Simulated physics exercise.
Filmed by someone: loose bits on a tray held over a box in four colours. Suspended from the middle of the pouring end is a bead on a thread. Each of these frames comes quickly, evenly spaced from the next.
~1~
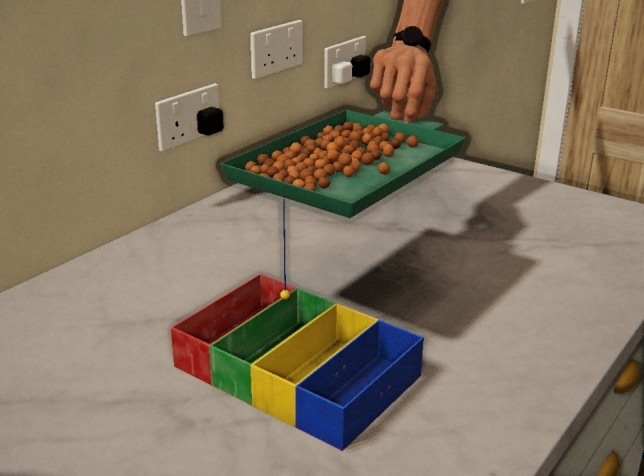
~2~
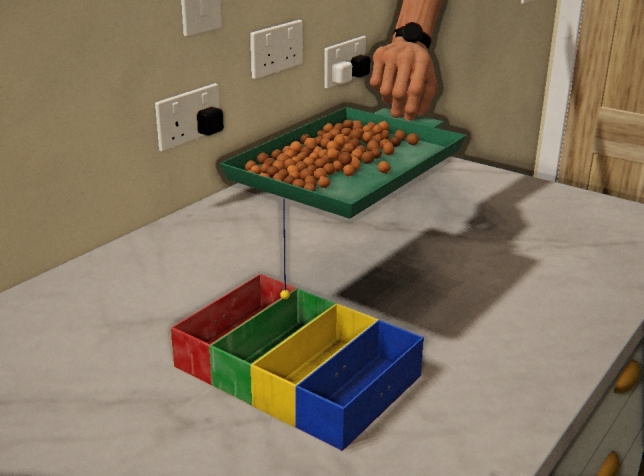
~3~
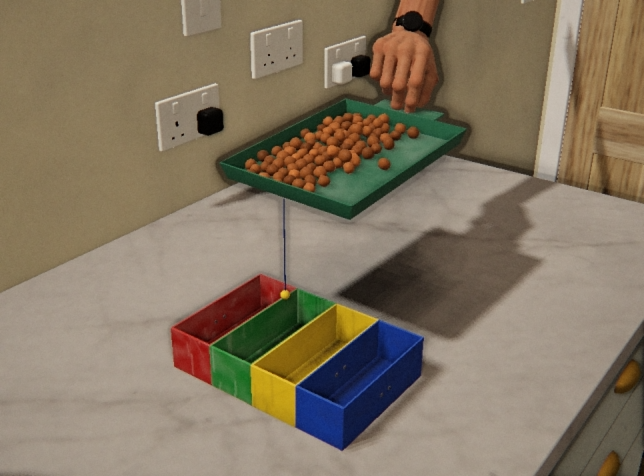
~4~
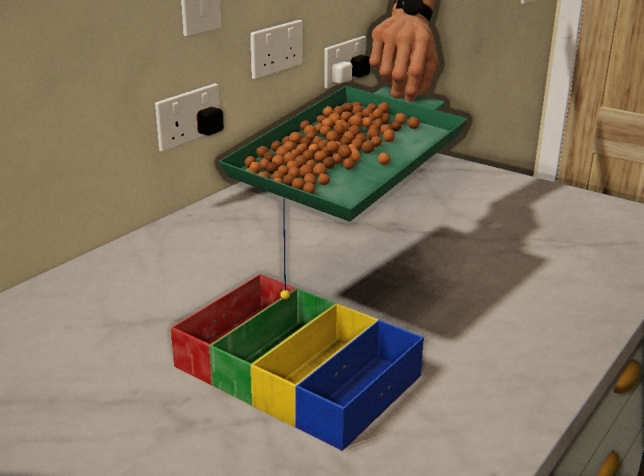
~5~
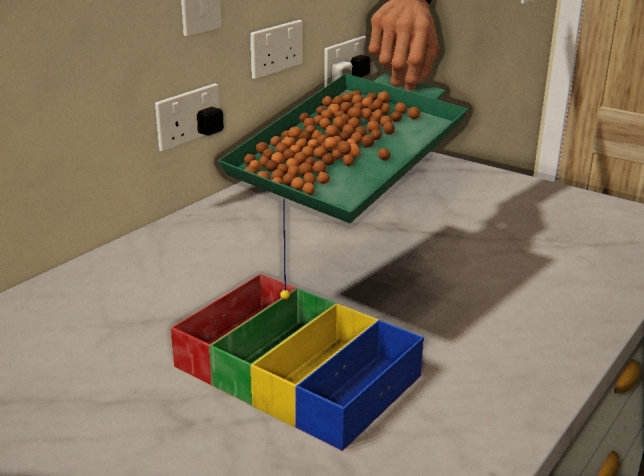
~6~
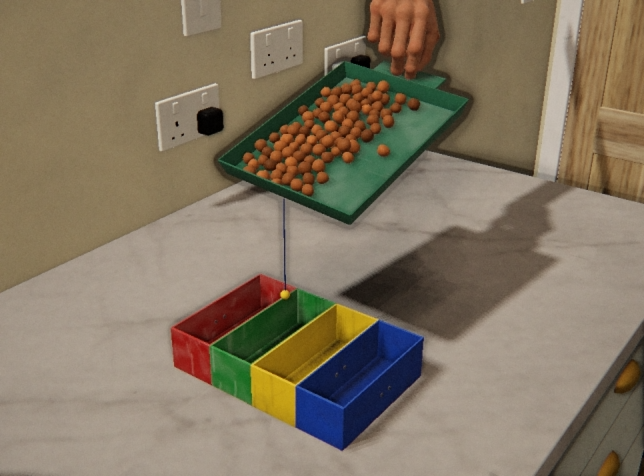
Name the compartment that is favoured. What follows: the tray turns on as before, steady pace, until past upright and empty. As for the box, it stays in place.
Yellow.
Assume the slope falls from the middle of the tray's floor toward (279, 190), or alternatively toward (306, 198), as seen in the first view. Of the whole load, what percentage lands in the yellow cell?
The first try would leave around 10 per cent there, the second around 40 per cent.
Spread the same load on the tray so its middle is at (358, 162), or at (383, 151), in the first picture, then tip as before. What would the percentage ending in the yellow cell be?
It would be roughly 50 per cent for the first and roughly 50 per cent for the second.
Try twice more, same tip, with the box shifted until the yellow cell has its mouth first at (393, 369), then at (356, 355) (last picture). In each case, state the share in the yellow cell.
You'd get 10 in a hundred first and 30 in a hundred after that.
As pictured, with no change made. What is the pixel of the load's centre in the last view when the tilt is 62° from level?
The load is centred about (317, 169).
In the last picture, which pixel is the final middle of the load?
Near pixel (312, 378).
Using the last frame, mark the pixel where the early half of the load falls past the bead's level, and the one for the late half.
Near (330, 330) and later near (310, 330).
Soon, tray tipped steeply; nearly all on the tray; a stray few in the blue cell; a stray few in the yellow cell; a small part falling or outside the box.
A while on, tray tipped past a quarter turn; a small part on the tray; about a third in the yellow cell; about a quarter in the blue cell; a small part in the green cell; a stray few in the red cell; about a quarter falling or outside the box.
Towards the end, tray tipped past a quarter turn; about half in the yellow cell; about a quarter in the blue cell; a small part in the green cell; a stray few in the red cell; a small part falling or outside the box.
Finally, tray tipped past a quarter turn; about half in the yellow cell; about a quarter in the blue cell; a small part in the green cell; a stray few in the red cell; a small part outside the box.
